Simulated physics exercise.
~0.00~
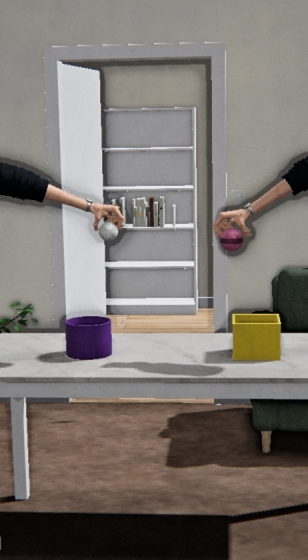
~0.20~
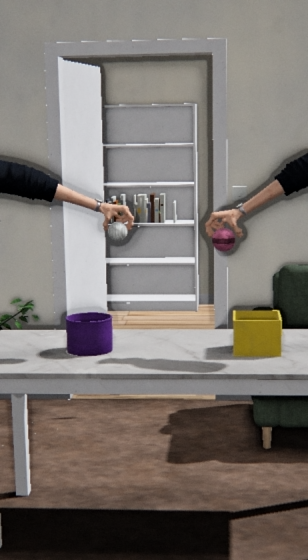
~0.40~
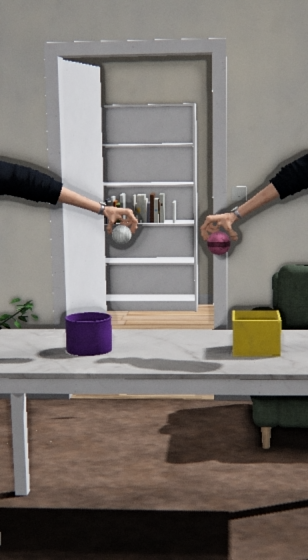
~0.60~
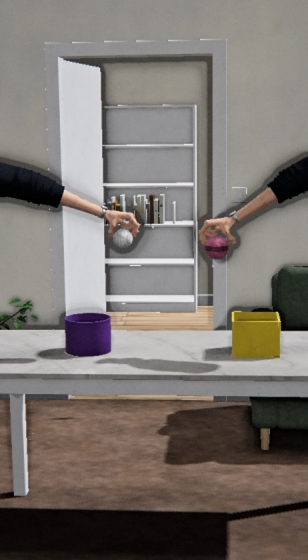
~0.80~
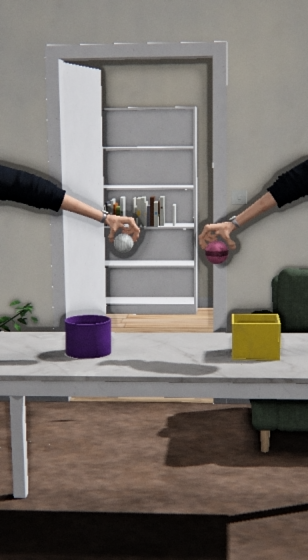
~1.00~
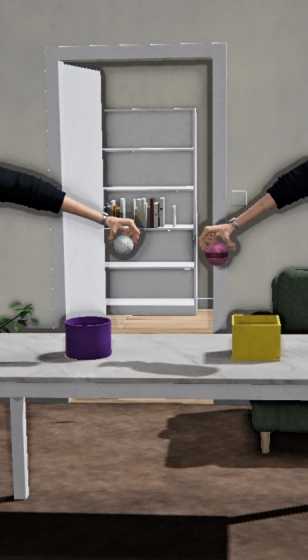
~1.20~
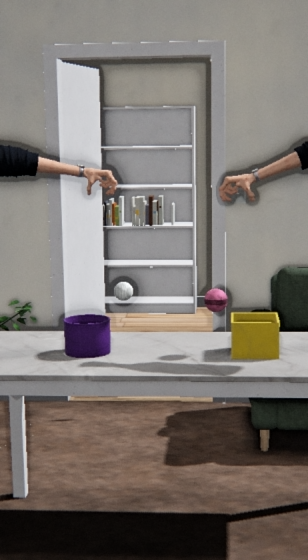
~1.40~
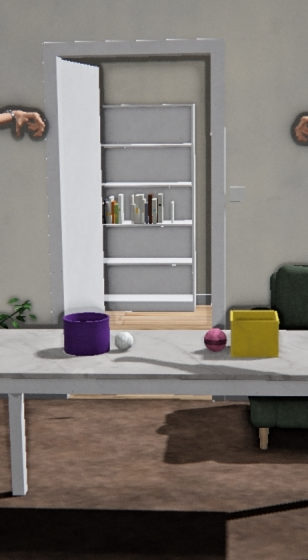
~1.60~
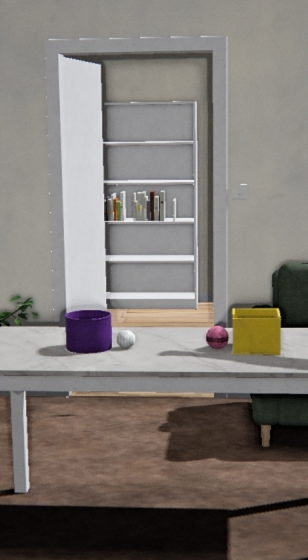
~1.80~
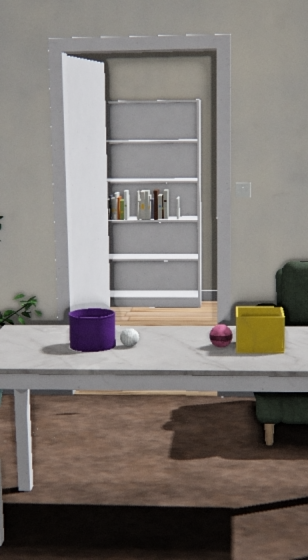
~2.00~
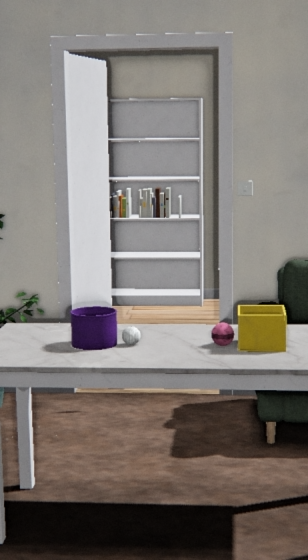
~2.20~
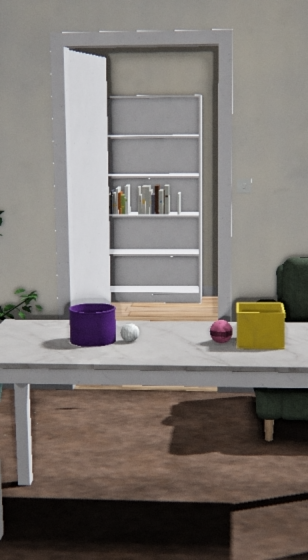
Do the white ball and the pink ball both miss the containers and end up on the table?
Yes, both miss. The white ball ends up beside the purple bin and the pink ball ends up beside the yellow basket.
